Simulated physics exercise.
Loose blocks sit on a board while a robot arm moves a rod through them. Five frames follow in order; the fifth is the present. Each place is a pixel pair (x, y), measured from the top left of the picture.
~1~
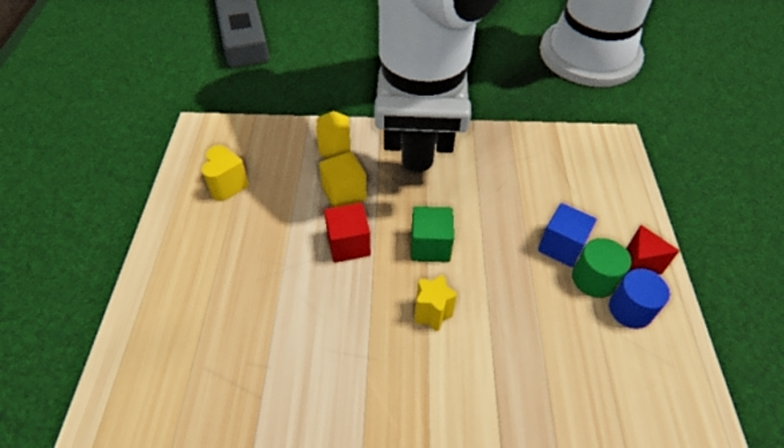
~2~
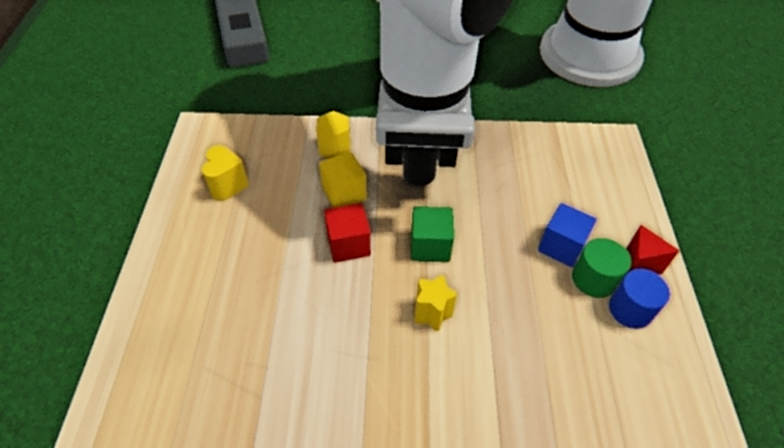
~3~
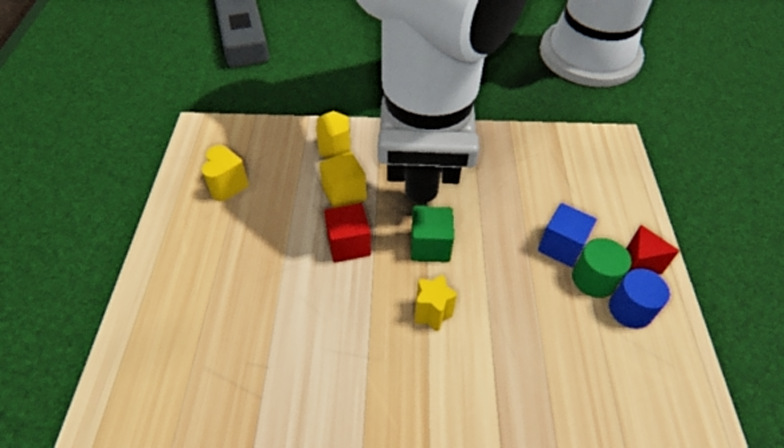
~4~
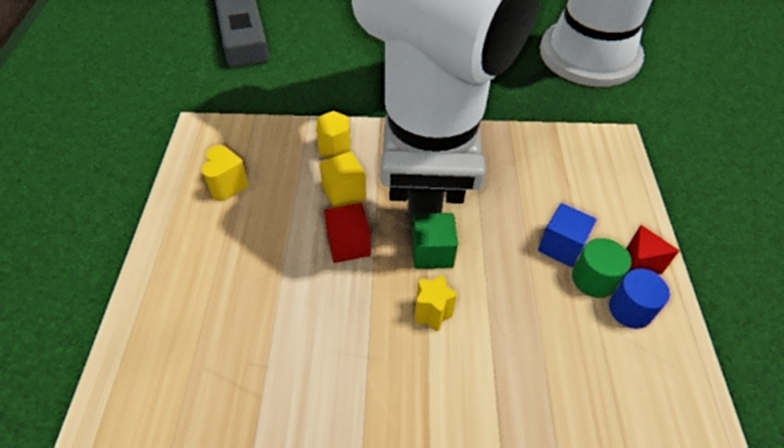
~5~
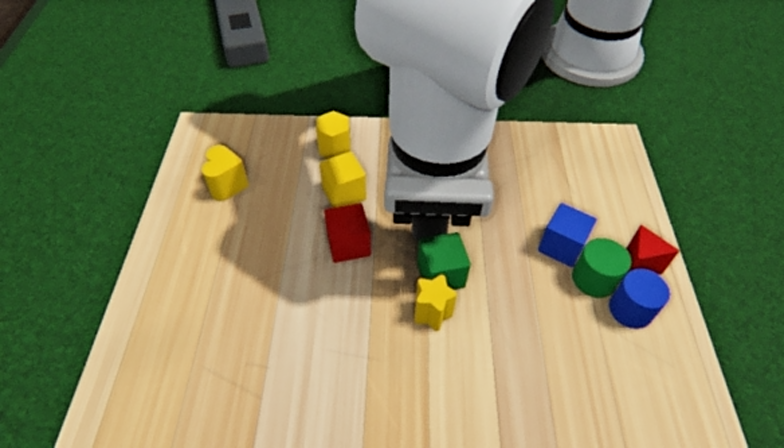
A robot arm moves forward over the board and pushes the green block toward the yellow star.
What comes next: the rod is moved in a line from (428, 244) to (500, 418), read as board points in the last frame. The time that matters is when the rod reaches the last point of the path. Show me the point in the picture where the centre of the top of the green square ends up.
Located at (542, 444).
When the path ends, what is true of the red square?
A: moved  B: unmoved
B (unmoved)
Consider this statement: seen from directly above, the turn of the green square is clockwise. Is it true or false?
False - the claim does not hold.
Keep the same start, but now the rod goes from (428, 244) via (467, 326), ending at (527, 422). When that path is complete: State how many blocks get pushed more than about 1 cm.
Total: Two.
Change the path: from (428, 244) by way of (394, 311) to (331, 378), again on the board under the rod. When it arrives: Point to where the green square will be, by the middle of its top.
Its top centre is at about (449, 280).
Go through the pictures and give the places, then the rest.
The first picture shows tip of the rod at (417, 161), middles of tops, red square at (347, 220), yellow star block at (435, 291), green square at (433, 222).
The second picture shows rod at (419, 174), nothing pushed.
The third picture shows rod at (422, 190), nothing pushed.
The fourth picture shows rod at (425, 209), green square at (436, 229).
The fifth picture shows rod at (429, 231), red square at (347, 220), yellow star block at (435, 291), green square at (445, 251).
On the path given first. One third of the way, rod at (451, 283); yellow star block at (441, 337), turned 75° clockwise; green square at (471, 308).
Two thirds of the way, rod at (475, 341); yellow star block at (439, 341), turned 85° clockwise; green square at (503, 371), turned 15° anticlockwise.
At the end, rod at (505, 409); red square unmoved; yellow star block at (439, 341), turned 85° clockwise; green square at (542, 444), turned 30° anticlockwise.
